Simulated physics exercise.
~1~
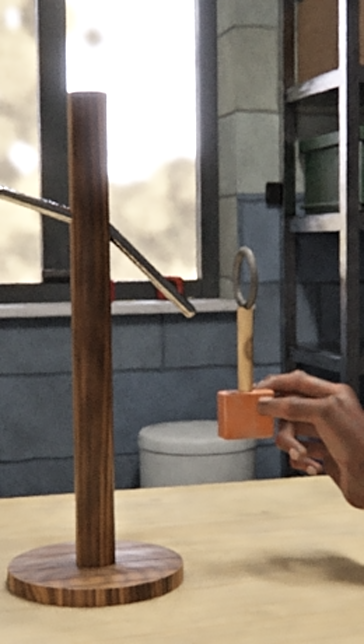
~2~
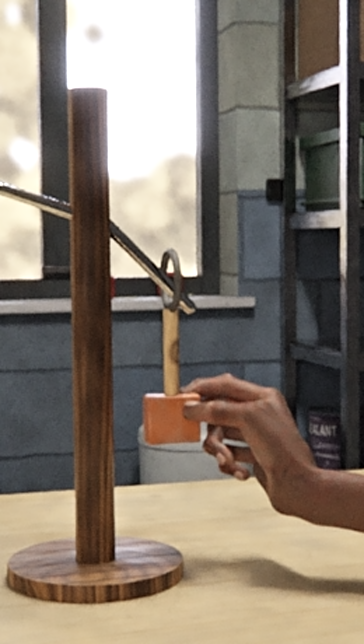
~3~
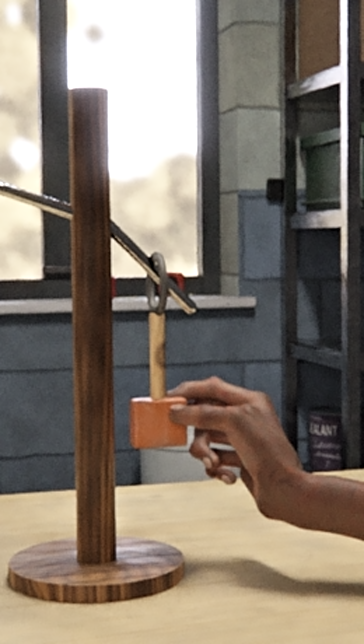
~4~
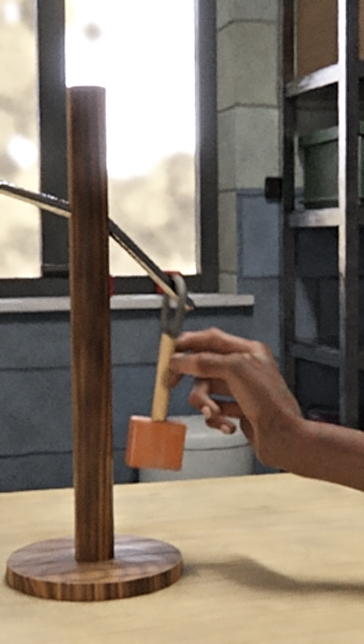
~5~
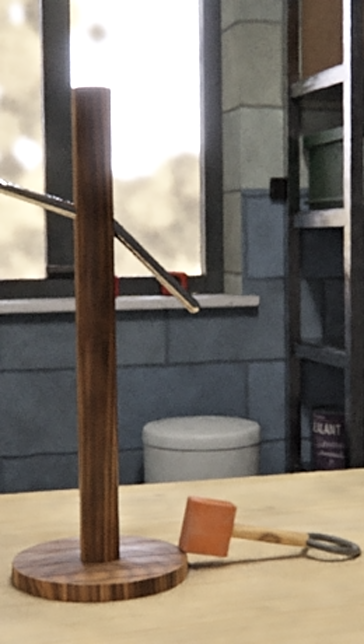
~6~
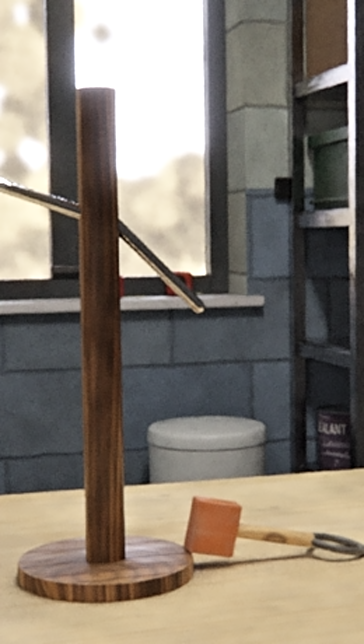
An orange block-headed brush with a wooden handle and a metal ring is held upside down by a hand, to the right of a dark wooden peg stand on a pale table. The hand carries it left until the ring reaches the end of the stand's downward-sloping peg, then moves it slightly farther along. As the fingers release their hold, the brush drops a little and tilts. It slips off the peg and falls. It ends up lying on the tabletop beside the stand's round base, its ring pointing right, while the peg stays empty.
